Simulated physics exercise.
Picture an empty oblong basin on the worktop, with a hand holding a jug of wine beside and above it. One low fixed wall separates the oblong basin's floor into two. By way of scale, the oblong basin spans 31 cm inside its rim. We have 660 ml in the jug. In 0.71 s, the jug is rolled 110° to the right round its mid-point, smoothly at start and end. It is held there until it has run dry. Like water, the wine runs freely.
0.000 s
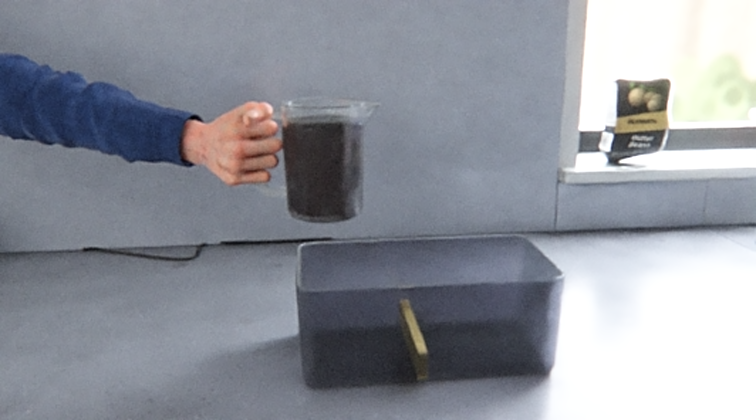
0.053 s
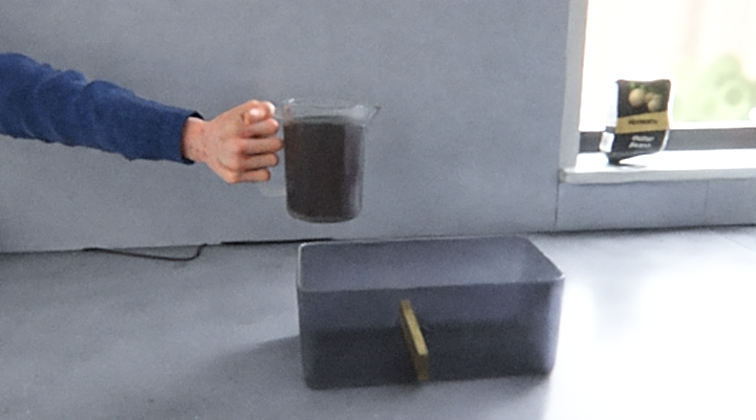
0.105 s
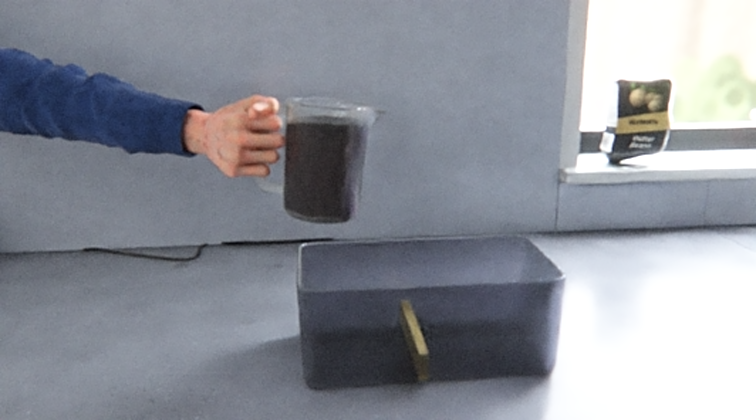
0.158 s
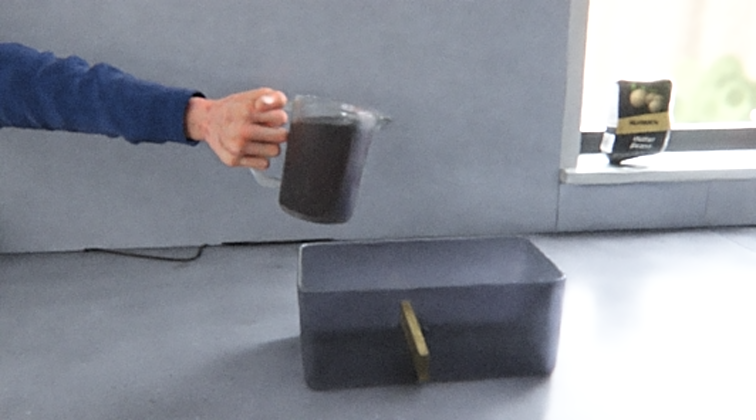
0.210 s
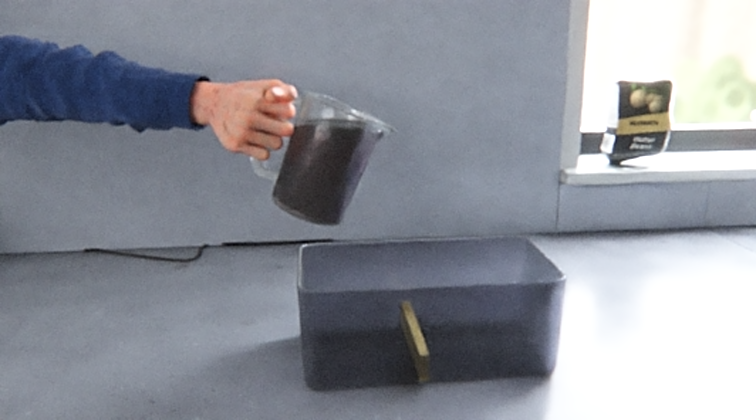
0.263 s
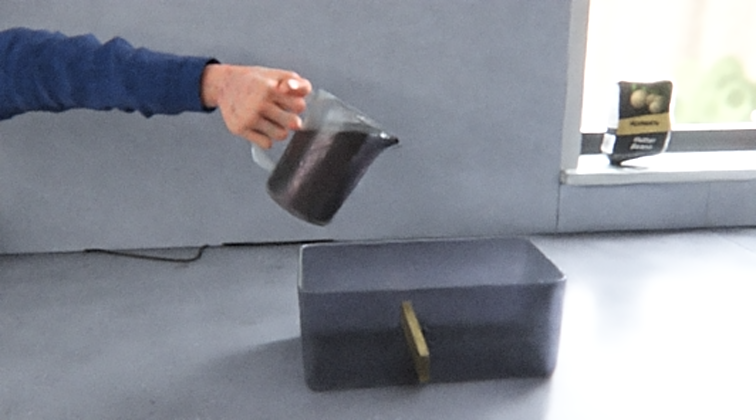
Above an empty oblong basin on a worktop, a hand tilts a jug of dark liquid right.
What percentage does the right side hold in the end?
About 89 per cent.
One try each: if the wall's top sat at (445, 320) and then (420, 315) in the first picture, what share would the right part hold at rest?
One try each: Around 25 percent and then around 70 percent.
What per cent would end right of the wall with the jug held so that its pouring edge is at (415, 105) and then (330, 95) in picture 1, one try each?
About 90 %, then about 15 %.
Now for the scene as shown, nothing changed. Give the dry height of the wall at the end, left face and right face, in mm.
Near 32 mm for the left and near 12 mm for the right.
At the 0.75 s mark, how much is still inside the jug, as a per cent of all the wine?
Close to 16 percent of the whole amount.
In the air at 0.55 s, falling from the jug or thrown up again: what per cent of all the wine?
It comes to about 20 percent.
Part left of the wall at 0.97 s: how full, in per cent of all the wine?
8 %.
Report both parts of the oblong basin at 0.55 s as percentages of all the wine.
Lab note: Left near 0, right near 18.
After 0.55 s the tilt is 96° and 62 per cent is still to pour, 0 is left of the wall and 17 right of it.
After 0.75 s the tilt is 110° and 15 per cent is still to pour, 7 is left of the wall and 64 right of it.
After 0.97 s the tilt is 110° and 1 per cent is still to pour, 8 is left of the wall and 87 right of it.
After 1.21 s the tilt is 110° and 0 per cent is still to pour, 9 is left of the wall and 90 right of it.
In the end 9 per cent lies left of the wall, 89 right of it and 2 outside.
